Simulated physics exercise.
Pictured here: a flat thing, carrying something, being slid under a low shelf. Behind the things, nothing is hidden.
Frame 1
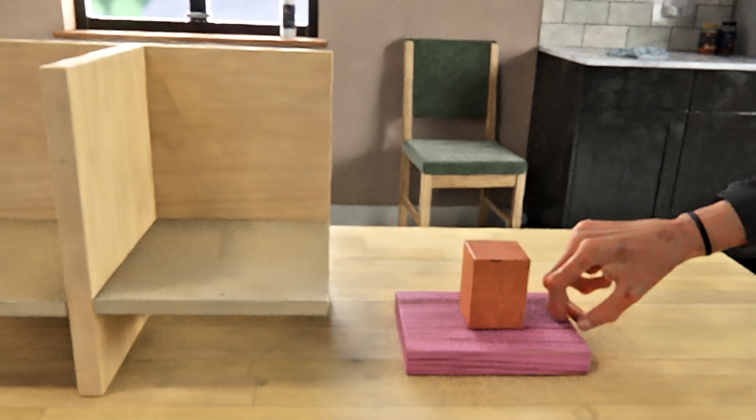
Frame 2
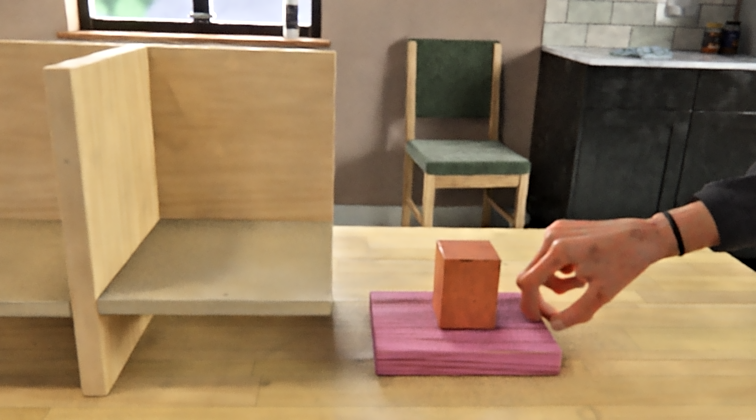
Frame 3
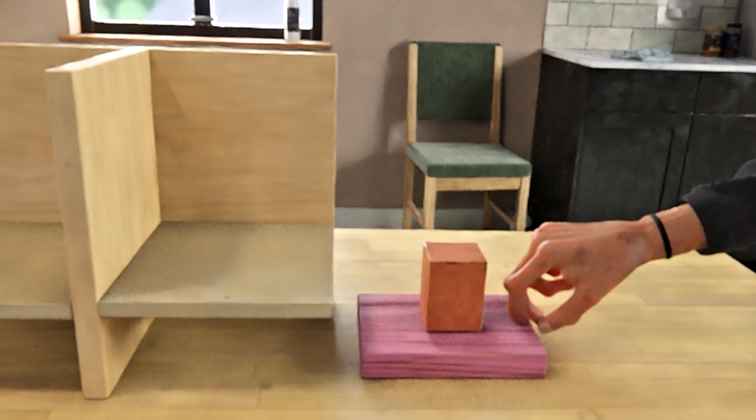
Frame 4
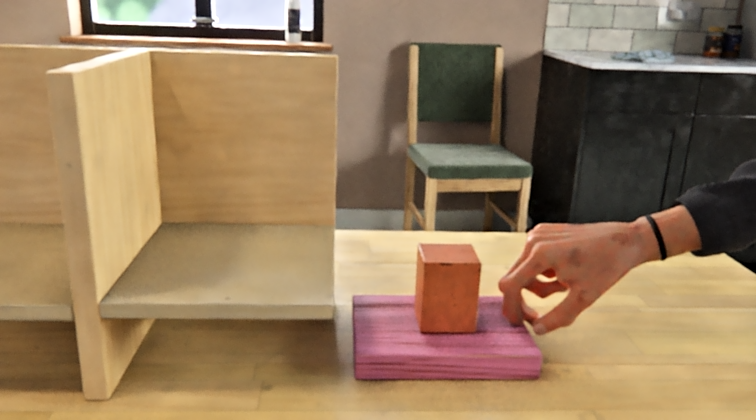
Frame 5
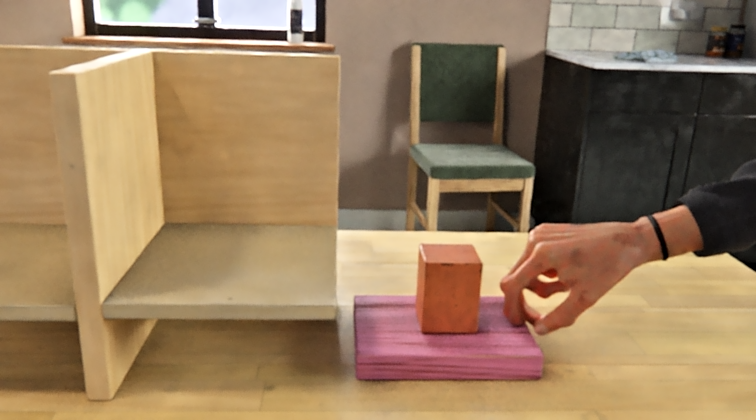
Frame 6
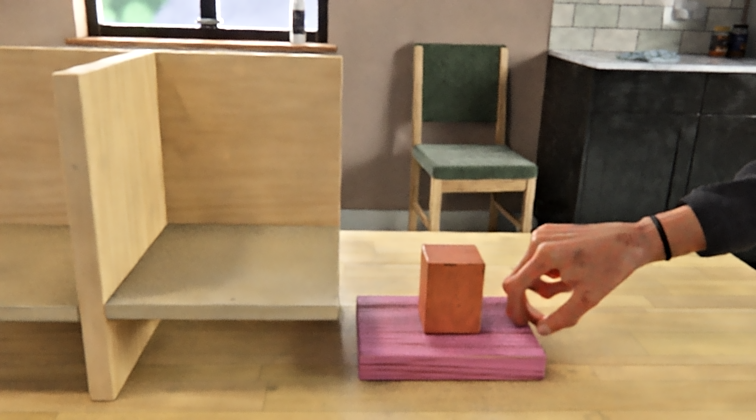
To begin with, a hand at the right touches a pink board carrying an upright orange block on a wooden table, with a low wooden shelf to the left. The hand slides the board and block a short way left toward the shelf, then they stay almost still, the block upright.
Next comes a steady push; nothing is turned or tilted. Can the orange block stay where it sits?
Collides.
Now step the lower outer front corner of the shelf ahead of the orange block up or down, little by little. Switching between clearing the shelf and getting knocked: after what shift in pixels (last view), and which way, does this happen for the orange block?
Up, by 24 pixels.
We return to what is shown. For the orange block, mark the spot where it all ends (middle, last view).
Resting spot: Approximately (401, 322).
Then, 1.18 s on from there, orange block pushed back on its carrier near (367, 289).
Then, 1.56 s on from there, orange block turned 28° from its first pose near (364, 288).
Then, 1.68 s on from there, orange block turned 72° from its first pose near (380, 313).
In the end, the orange block strikes the shelf, near (401, 322).
